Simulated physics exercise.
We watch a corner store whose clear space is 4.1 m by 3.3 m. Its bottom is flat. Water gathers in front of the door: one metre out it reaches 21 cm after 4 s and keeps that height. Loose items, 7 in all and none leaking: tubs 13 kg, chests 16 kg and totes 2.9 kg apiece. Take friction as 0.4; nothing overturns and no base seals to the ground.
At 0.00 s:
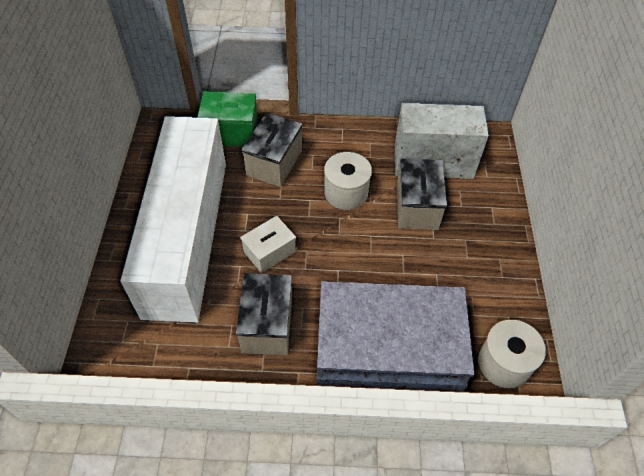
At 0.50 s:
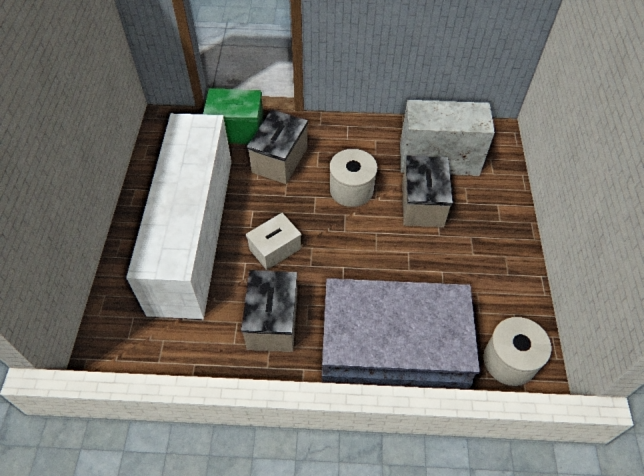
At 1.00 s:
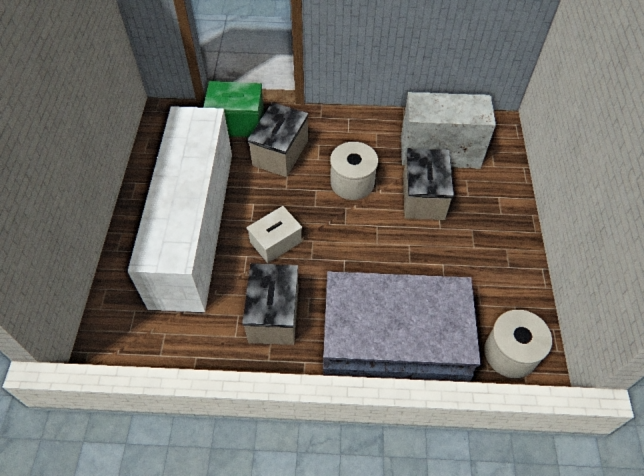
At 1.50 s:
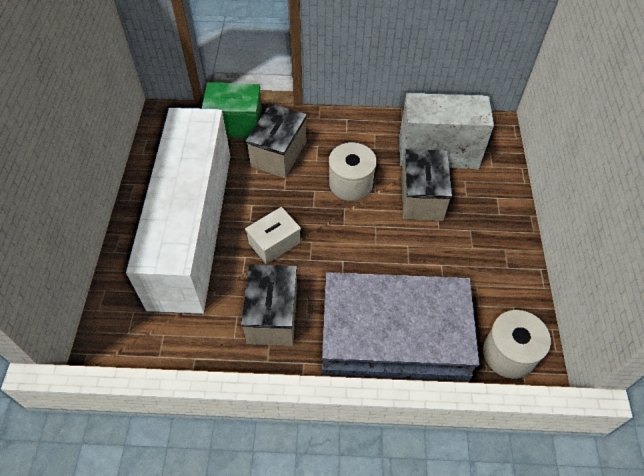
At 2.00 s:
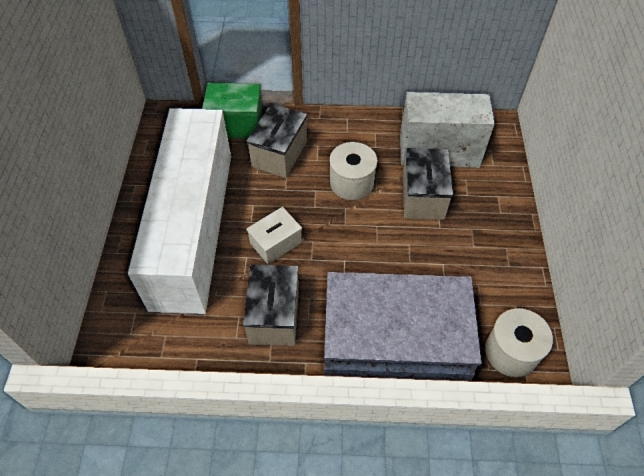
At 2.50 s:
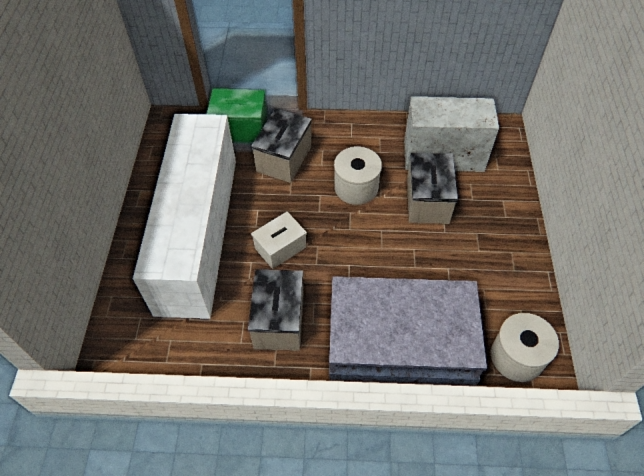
A bright green box stands by the doorway at the back left of a small, wood-floored room with grey walls, seen from high above its low front wall. A long white block lies to its right and front, with dark-topped boxes, pale round tubs, a grey block and a wide purple-grey slab around the floor. The view shifts slightly, the outside paving turns from beige to blue, and the objects stay put.
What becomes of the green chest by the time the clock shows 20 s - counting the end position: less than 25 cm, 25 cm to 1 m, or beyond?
The green chest travels far.
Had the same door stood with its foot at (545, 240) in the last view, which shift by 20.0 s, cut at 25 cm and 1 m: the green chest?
In that case the green chest is nudged along.
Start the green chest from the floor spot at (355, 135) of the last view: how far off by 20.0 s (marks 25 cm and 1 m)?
It travels far.
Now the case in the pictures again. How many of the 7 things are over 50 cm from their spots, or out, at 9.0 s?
3 of them.
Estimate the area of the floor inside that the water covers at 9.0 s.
About 11.0 m2.
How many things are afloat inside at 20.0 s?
I count 7.
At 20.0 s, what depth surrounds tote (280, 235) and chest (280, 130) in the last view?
About 17 and 20 cm.
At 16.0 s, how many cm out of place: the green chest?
Roughly 200 cm by then.
After 4.0 s the green chest is near (224, 118), 0.3 m from its start, aground; 0 afloat.
After 9.0 s the green chest is near (224, 118), 0.3 m from its start, aground; 4 afloat.
After 16.0 s the green chest is near (128, 223), 1.8 m from its start, afloat; 7 afloat.
After 20.0 s the green chest is near (114, 247), 2.0 m from its start, afloat; 7 afloat.
